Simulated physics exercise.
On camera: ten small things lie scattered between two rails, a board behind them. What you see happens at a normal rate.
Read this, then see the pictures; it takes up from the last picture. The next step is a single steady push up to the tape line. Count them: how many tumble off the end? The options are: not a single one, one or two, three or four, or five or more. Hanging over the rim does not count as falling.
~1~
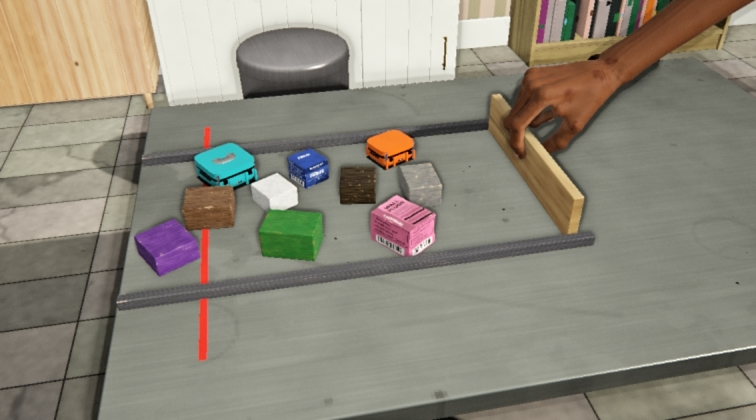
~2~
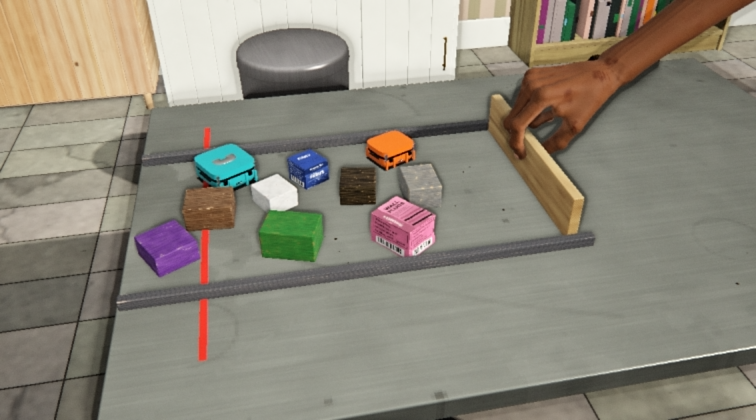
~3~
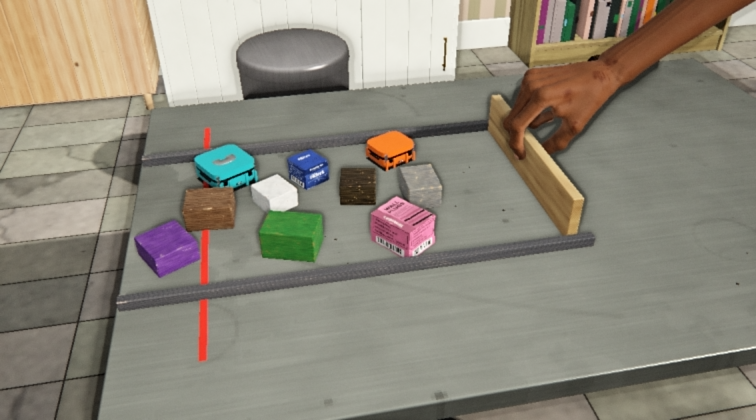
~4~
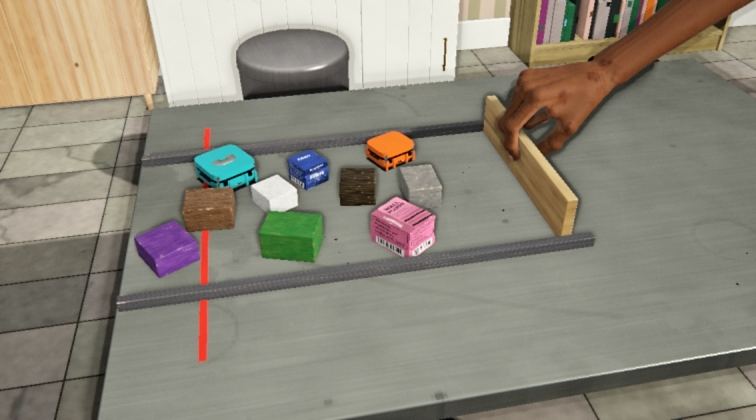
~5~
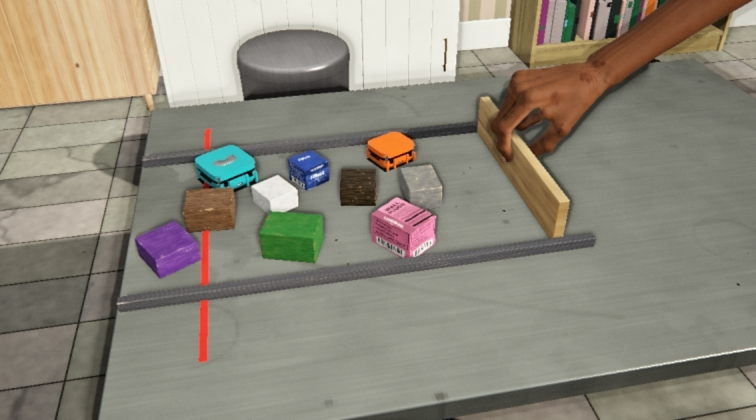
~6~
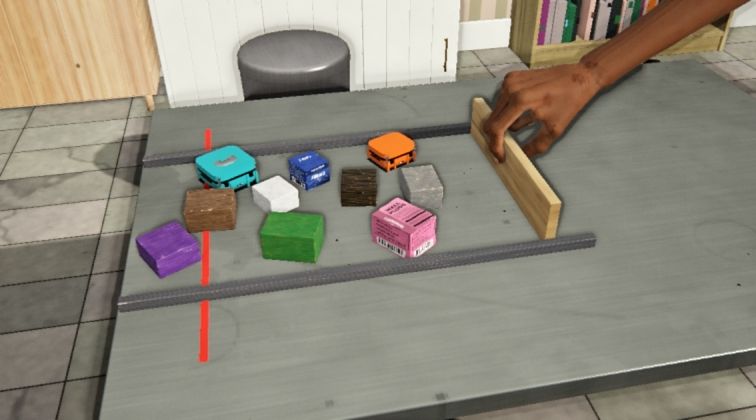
My answer: Three or four.
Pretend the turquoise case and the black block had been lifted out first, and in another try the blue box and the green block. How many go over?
Falls come to 2 the first time and 2 the other time.
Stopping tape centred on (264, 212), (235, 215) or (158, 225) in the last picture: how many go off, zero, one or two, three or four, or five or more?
Taking them in turn, no fall at all; either one or two; at least five.
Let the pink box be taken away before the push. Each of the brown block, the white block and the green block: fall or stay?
Brown block - gone, white block - gone, green block - safe.
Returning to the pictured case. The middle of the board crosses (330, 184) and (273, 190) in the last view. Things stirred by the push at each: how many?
8 at one spot and 10 at the other.
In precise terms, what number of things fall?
Count = 3.
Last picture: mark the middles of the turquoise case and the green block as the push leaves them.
Final positions - turquoise case around (141, 180), green block around (130, 264).
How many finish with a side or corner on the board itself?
It's 4 of them.
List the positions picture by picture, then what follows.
The first picture shows purple block (167, 247); brown block (210, 208); turquoise case (226, 169); board (529, 159); tape (205, 217).
The second picture shows brown block (210, 208); blue box (308, 169).
The third picture shows turquoise case (226, 170); grey block (420, 187).
The fourth picture shows purple block (167, 248); black block (358, 187).
The fifth picture shows brown block (210, 209); orange case (391, 152).
The sixth picture shows purple block (168, 249); brown block (211, 210); turquoise case (227, 171); board (509, 163); tape (206, 219).
Early on, none off yet; purple block at rest near (168, 249); brown block at rest near (211, 210); turquoise case at rest near (227, 171).
A while later, none off yet; purple block travelled about its own width near (130, 253); brown block travelled well along near (123, 224); turquoise case travelled about its own width near (185, 177).
Finally, the number that fall off is three or four; lost, white block, brown block and purple block.
